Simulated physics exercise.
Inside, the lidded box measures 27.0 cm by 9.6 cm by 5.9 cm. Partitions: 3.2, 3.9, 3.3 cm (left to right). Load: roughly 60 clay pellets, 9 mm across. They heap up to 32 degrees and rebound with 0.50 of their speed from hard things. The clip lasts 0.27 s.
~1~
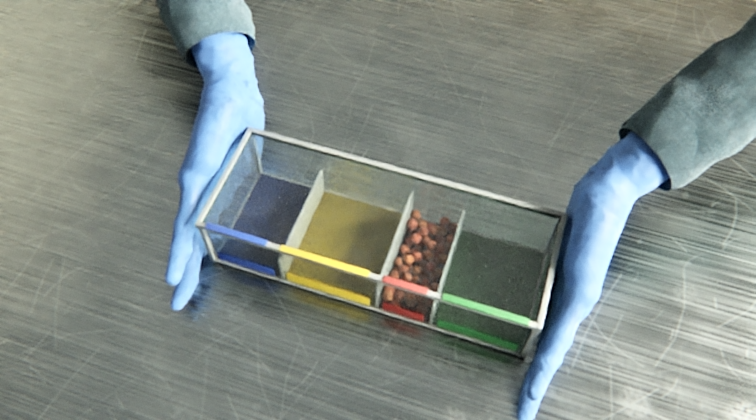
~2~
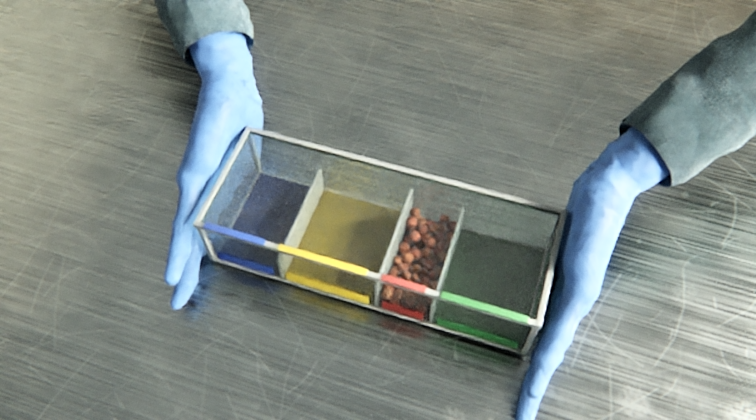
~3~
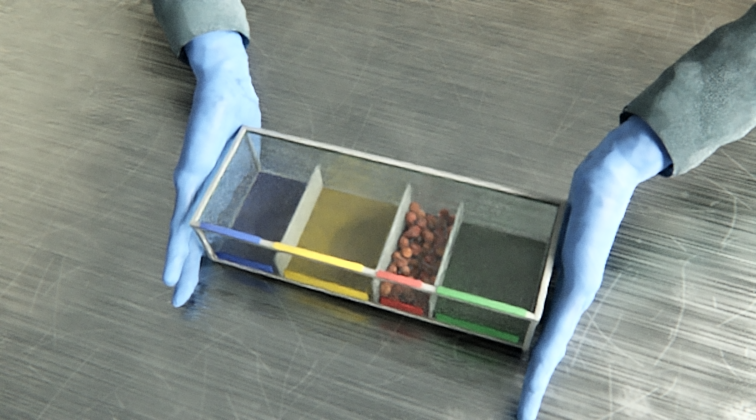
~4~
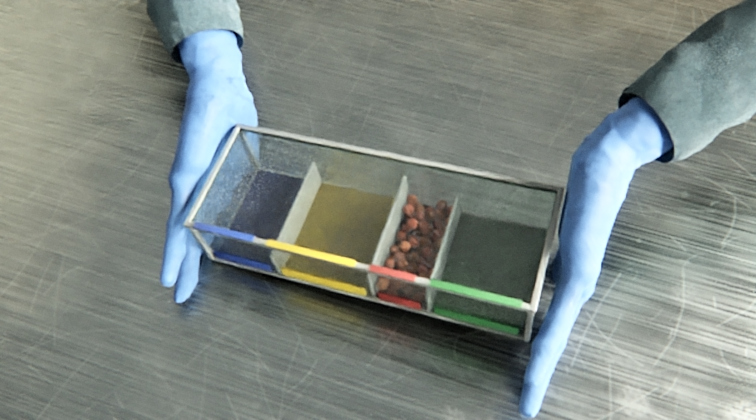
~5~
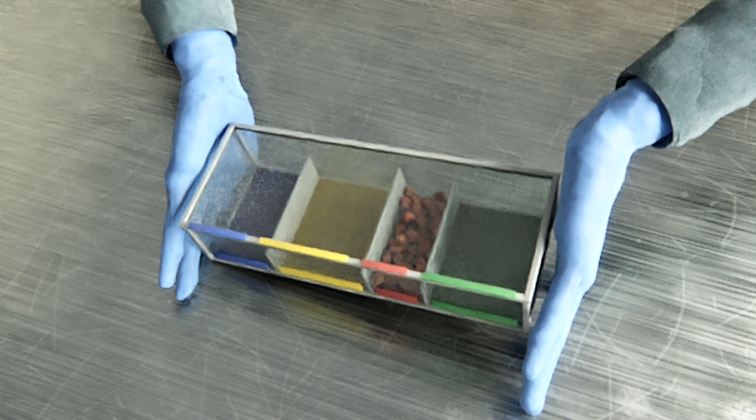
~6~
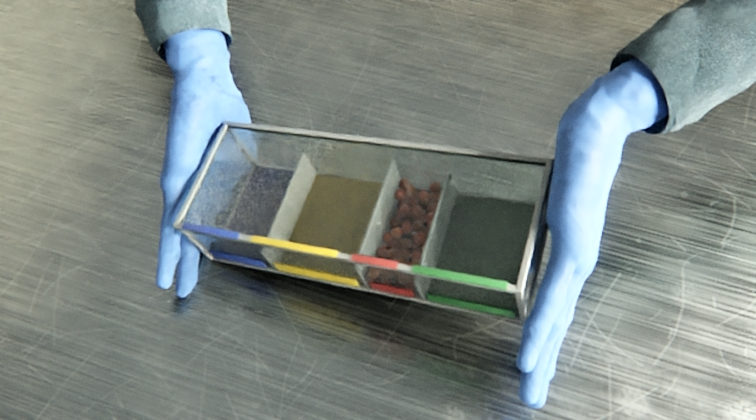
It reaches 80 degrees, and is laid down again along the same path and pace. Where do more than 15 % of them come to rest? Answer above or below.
Red compartment: Above; blue compartment: Below; green compartment: Below; yellow compartment: Below.
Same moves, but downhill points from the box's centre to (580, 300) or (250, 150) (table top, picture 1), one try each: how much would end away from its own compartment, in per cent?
About 0 and 0 per cent.
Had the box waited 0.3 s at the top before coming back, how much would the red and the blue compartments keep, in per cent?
In that case red 95; blue 0.
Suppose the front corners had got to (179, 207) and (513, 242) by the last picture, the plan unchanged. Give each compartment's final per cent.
Red 95; blue 0; green 0; yellow 5.
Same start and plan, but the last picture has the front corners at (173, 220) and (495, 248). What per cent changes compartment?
In that case some 10 per cent.
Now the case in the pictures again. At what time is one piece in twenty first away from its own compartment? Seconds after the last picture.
Near 1.20 s.
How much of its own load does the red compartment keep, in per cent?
Roughly 90 per cent.
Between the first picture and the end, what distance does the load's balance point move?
Some 2.0 cm.
Then, 0.99 s after the last picture, tilt 80 degrees; red 100 %.
Then, 1.65 s after the last picture, tilt 35 degrees; red 90 %, yellow 5 %.
Then, 2.35 s after the last picture, tilt 0 degrees; red 90 %, yellow 5 %.
In the end, red 90 %, blue 0 %, green 0 %, yellow 5 %.
